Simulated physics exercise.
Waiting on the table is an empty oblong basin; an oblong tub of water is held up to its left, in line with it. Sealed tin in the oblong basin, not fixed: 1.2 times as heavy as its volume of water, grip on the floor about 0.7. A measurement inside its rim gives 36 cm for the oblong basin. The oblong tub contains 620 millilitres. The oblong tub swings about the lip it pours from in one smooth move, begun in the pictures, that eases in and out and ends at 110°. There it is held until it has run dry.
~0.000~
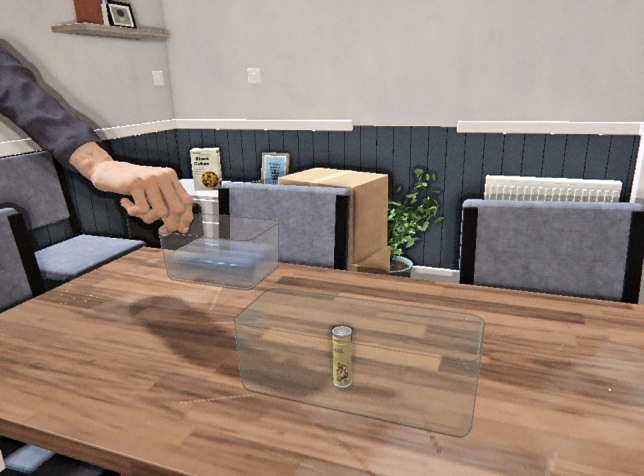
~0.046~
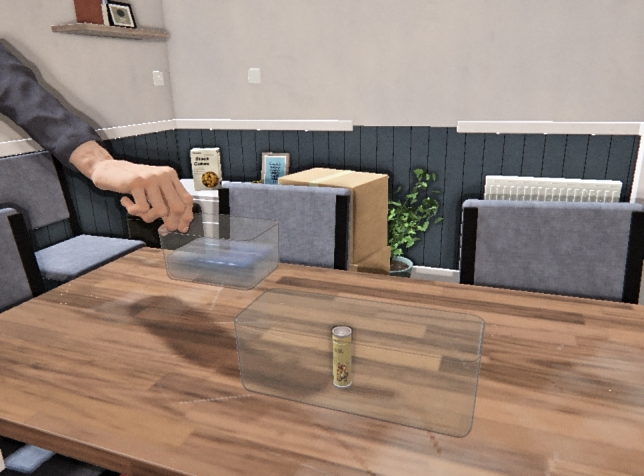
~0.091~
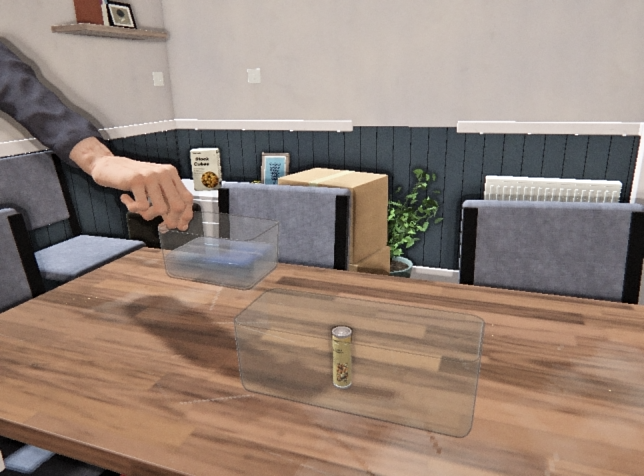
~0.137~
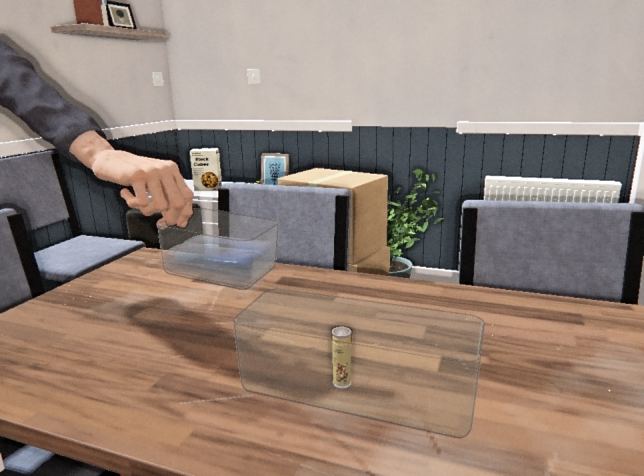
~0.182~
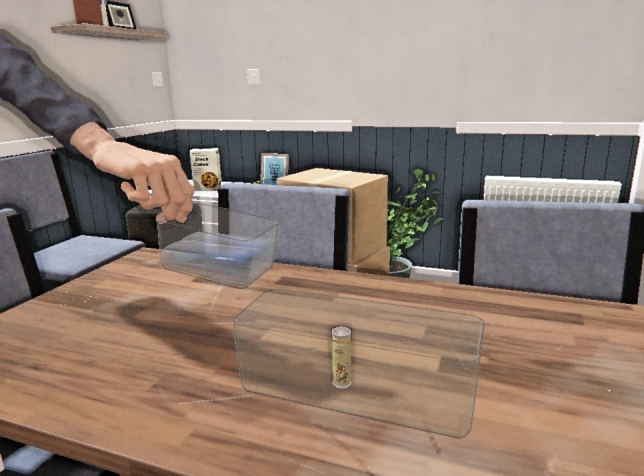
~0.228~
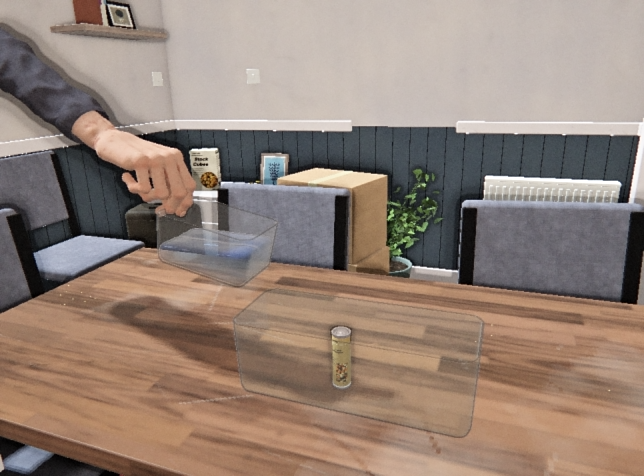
At a wooden dining table, a hand held a clear tub of water to the left of an empty see-through basin with a small tin by it, then slowly tilted the tub slightly rightward.
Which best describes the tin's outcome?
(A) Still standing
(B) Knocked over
The answer is B.
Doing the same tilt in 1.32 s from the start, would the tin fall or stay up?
Outcome - the tin stays erect.
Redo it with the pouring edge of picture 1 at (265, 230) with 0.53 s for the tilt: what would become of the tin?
It does not tip.
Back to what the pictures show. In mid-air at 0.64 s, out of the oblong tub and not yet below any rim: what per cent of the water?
32 %.
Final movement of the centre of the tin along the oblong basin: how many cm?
6.0 cm.
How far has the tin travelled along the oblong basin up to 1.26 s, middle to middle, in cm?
Near 6 cm.
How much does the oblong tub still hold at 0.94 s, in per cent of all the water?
Close to 12 percent of the whole amount.
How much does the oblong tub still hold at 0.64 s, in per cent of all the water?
Fraction remaining: Approx. 68 per cent.
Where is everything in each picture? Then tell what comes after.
It leans 0°; its right rim is at (266, 232); the water meets the walls at (185, 246) and (267, 255); the oblong basin's rim runs from (251, 304) to (482, 340); the tin's top is at (342, 334), in the first picture.
It leans 0°; its right rim is at (266, 232); the water meets the walls at (184, 245) and (267, 254), in the second picture.
It leans 2°; its right rim is at (266, 232); the water meets the walls at (184, 244) and (267, 252), in the third picture.
It leans 4°; its right rim is at (266, 232); the water meets the walls at (182, 243) and (266, 251), in the fourth picture.
It leans 7°; its right rim is at (266, 232); the water meets the walls at (180, 240) and (264, 249), in the fifth picture.
It leans 11°; its right rim is at (265, 232); the water meets the walls at (179, 235) and (263, 246), in the sixth picture.
By 0.64 s the tilt is 69° and 68 per cent is still to pour; the tin stands where it began.
By 0.94 s the tilt is 104° and 13 per cent is still to pour; the tin leans 17°.
By 1.26 s the tilt is 110° and 0 per cent is still to pour; the tin lies on its side.
By 1.60 s the tilt is 110° and 0 per cent is still to pour; the tin lies on its side.
At rest the tin lies on its side.
